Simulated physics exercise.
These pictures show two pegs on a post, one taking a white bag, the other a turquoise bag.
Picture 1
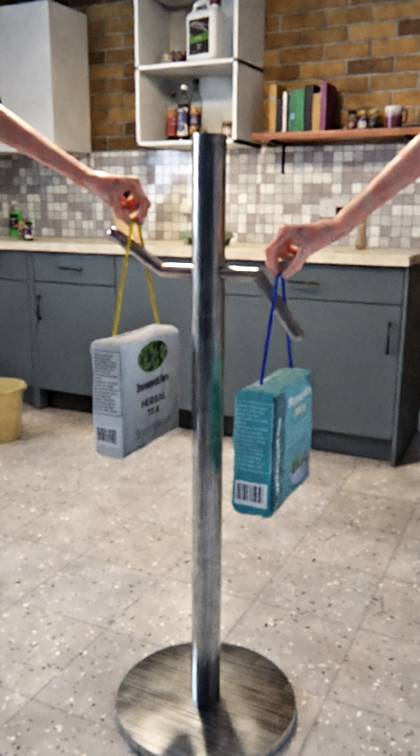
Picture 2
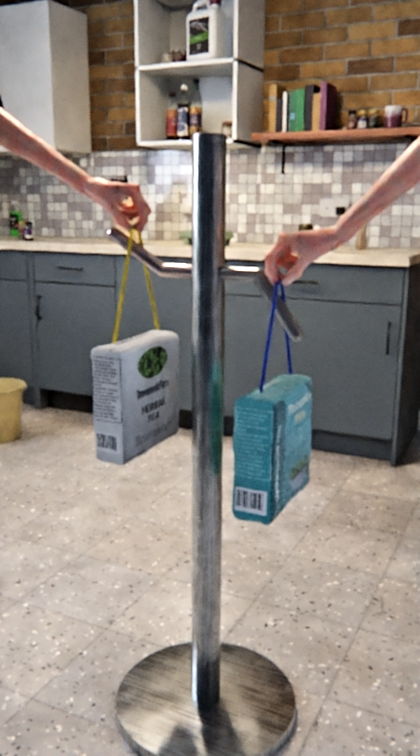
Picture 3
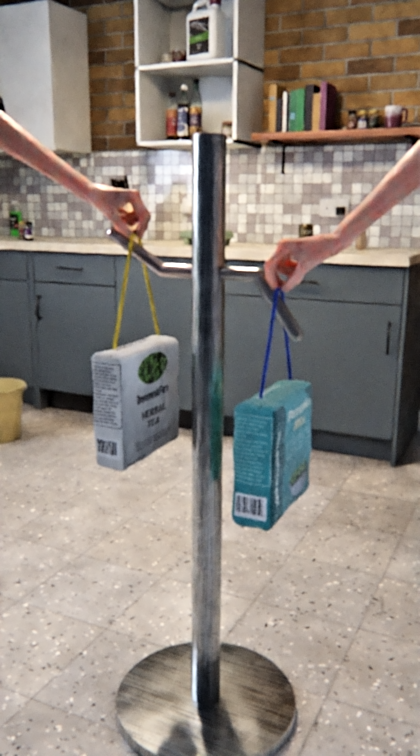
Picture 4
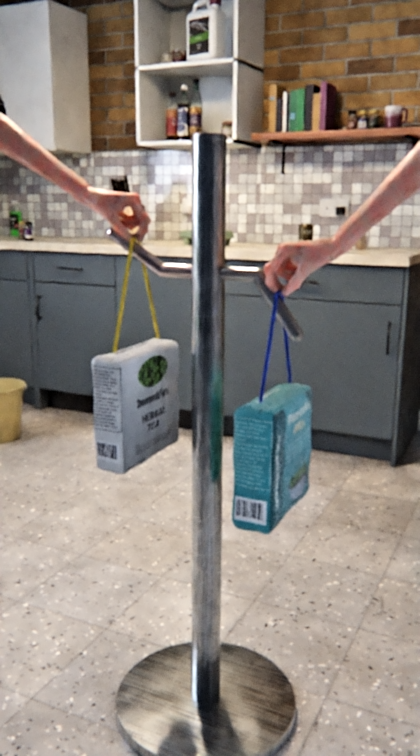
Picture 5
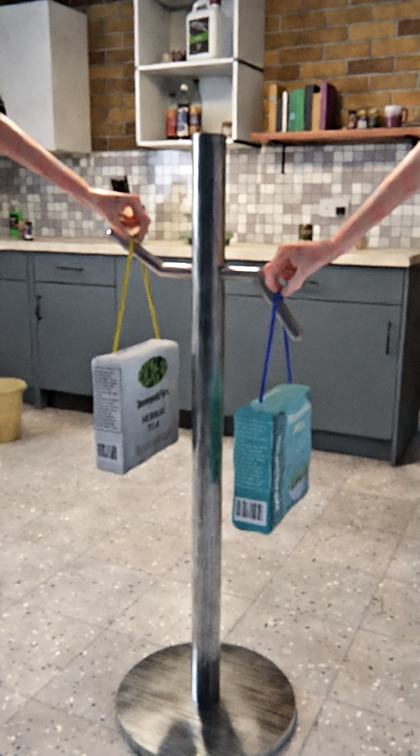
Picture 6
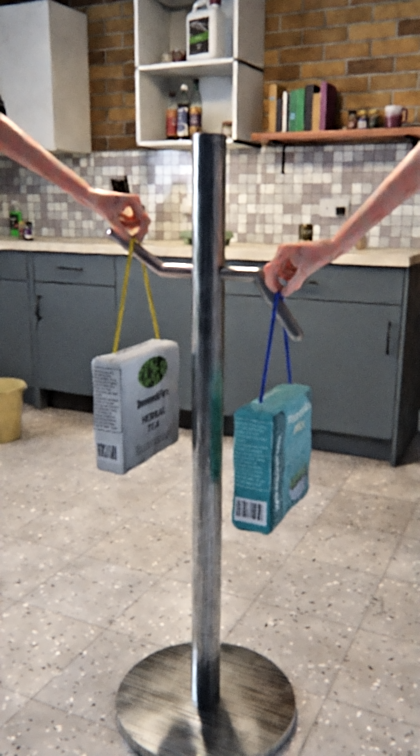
The clip shows two hands holding a white bag by a yellow cord and a turquoise bag by a blue cord beside a metal post with two pegs; both bags lower slightly, then stay nearly still.
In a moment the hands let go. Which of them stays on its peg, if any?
As it turns out, the white bag stays hanging; the turquoise bag drops to the floor.
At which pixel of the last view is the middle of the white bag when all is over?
At about (184, 429).
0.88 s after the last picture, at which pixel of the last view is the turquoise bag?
Close to (211, 676).
Then, 0.46 s on from there, white bag still up near (177, 422); turquoise bag on the floor near (251, 674).
Then, 0.88 s on from there, white bag still up near (186, 428); turquoise bag on the floor near (211, 676).
In the end, white bag still up near (184, 429); turquoise bag on the floor near (218, 694). The white bag holds on and the turquoise bag comes down.
